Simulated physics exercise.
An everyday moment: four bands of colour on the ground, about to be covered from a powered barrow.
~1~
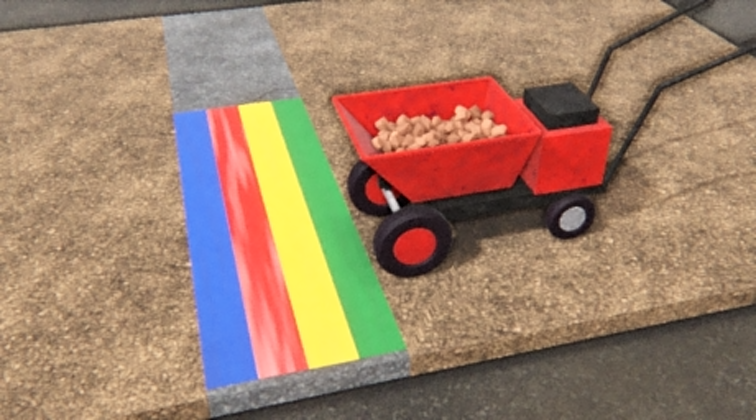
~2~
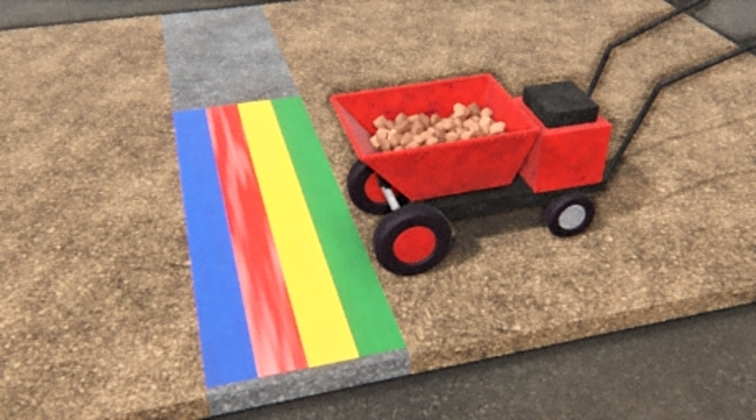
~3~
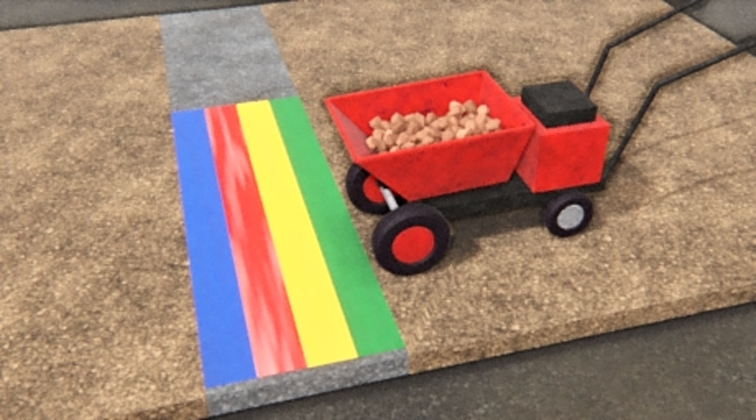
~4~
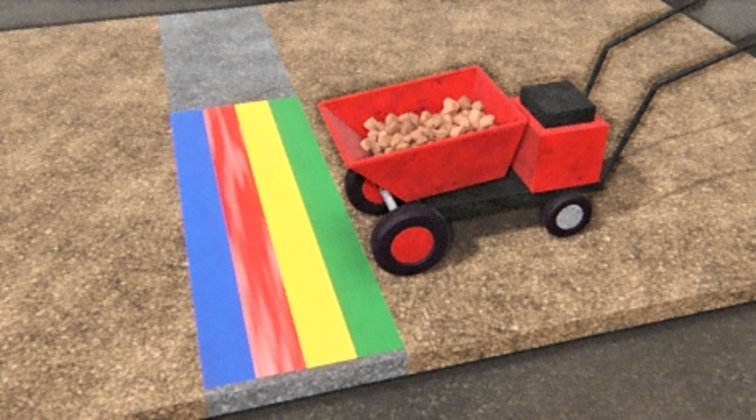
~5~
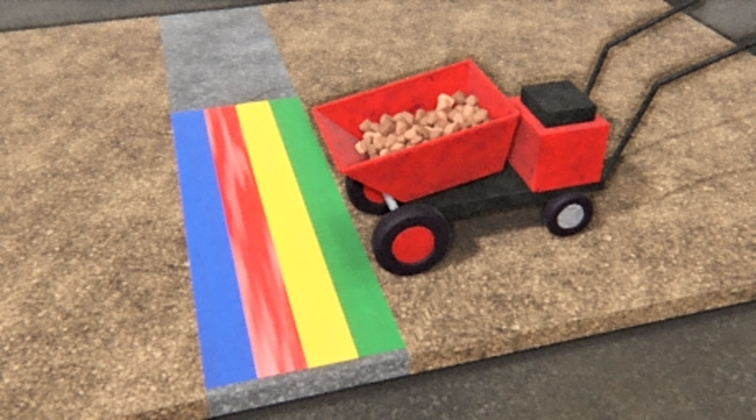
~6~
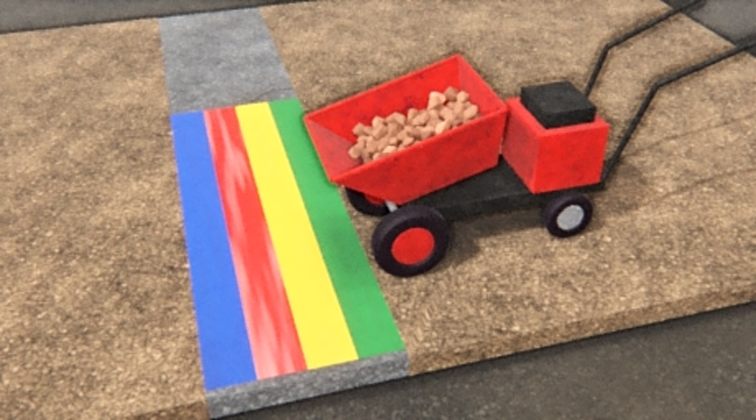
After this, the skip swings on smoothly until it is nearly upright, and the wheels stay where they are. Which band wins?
The heap favours the red strip.
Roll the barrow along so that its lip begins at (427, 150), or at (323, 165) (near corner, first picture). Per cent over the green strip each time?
First some 10, then 0 per cent.
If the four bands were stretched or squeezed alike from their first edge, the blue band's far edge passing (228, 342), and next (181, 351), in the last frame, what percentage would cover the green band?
Roughly 0 per cent, and 0 per cent.
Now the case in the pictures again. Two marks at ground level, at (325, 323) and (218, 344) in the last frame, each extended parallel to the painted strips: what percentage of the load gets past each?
First some 80, then 20 per cent.
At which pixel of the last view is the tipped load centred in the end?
At about (241, 262).
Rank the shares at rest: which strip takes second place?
The runner-up: The blue strip.
Soon after the last picture, skip tipped steeply; all in the skip.
A little later, skip tipped steeply; nearly all in the skip; a stray few over the yellow strip; a stray few over the red strip.
Later still, skip tipped right over; about a quarter in the skip; a stray few over the yellow strip; about a third over the red strip; about a quarter over the blue strip; a small part off the paint.
At rest, skip tipped right over; about a quarter in the skip; none over the green strip; a small part over the yellow strip; about a third over the red strip; about a quarter over the blue strip; a small part off the paint.
